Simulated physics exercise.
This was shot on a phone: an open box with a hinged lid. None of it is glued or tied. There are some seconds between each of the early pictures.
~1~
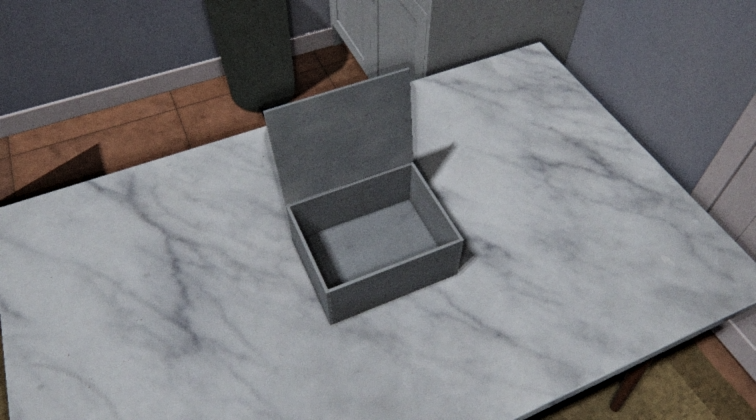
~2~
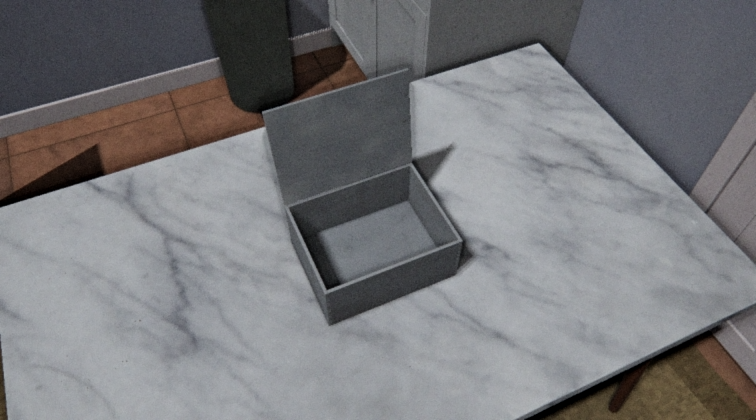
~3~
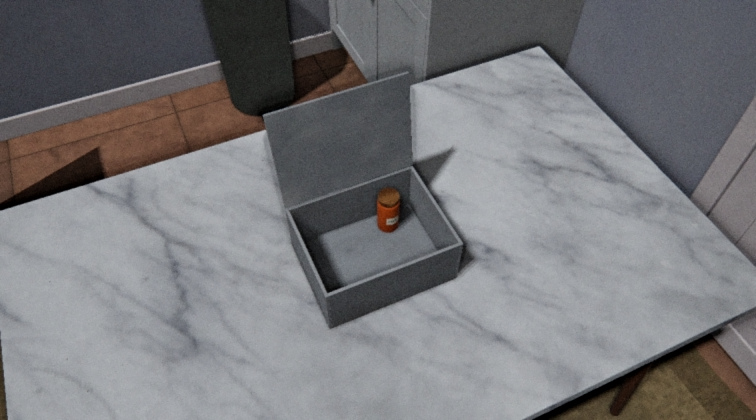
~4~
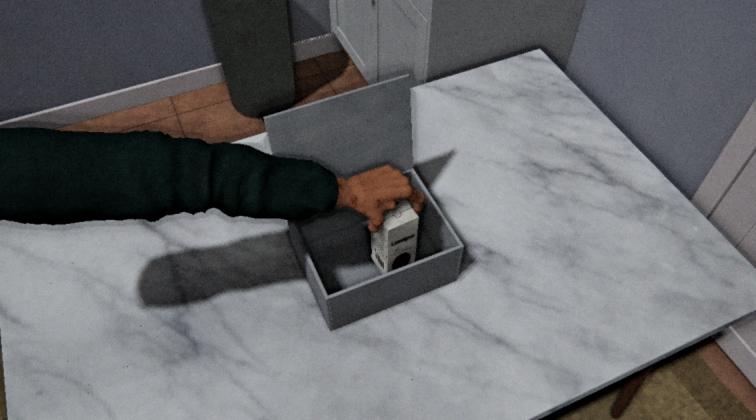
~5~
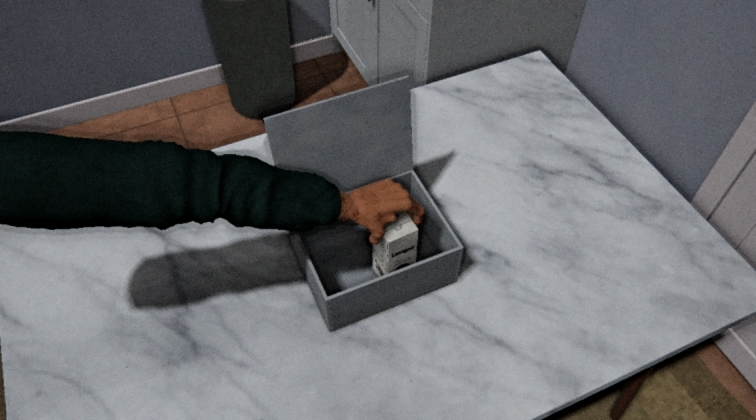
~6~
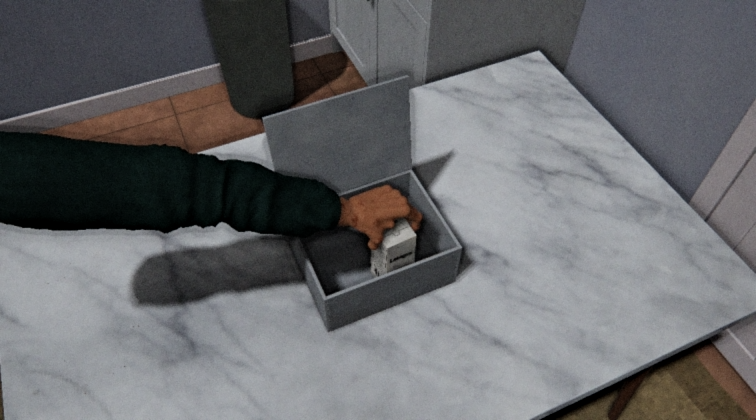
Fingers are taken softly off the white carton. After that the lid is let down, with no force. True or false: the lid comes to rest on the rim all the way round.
False, it is held up.
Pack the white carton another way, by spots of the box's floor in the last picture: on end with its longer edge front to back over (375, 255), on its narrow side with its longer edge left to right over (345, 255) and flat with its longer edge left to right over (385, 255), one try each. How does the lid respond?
First, it stays open; second, it shuts; third, it shuts.
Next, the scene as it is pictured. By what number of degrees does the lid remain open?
Some 25° above the rim.
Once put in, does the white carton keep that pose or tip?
Result: It remains as it was set.
Then, 1.20 s on from there, lid starting down.
Then, 1.60 s on from there, lid 58° above the rim.
Then, 1.90 s on from there, lid 33° above the rim.
In the end, lid 23° above the rim; both unmoved. At the end, from the last picture's camera, white carton near (392, 255).
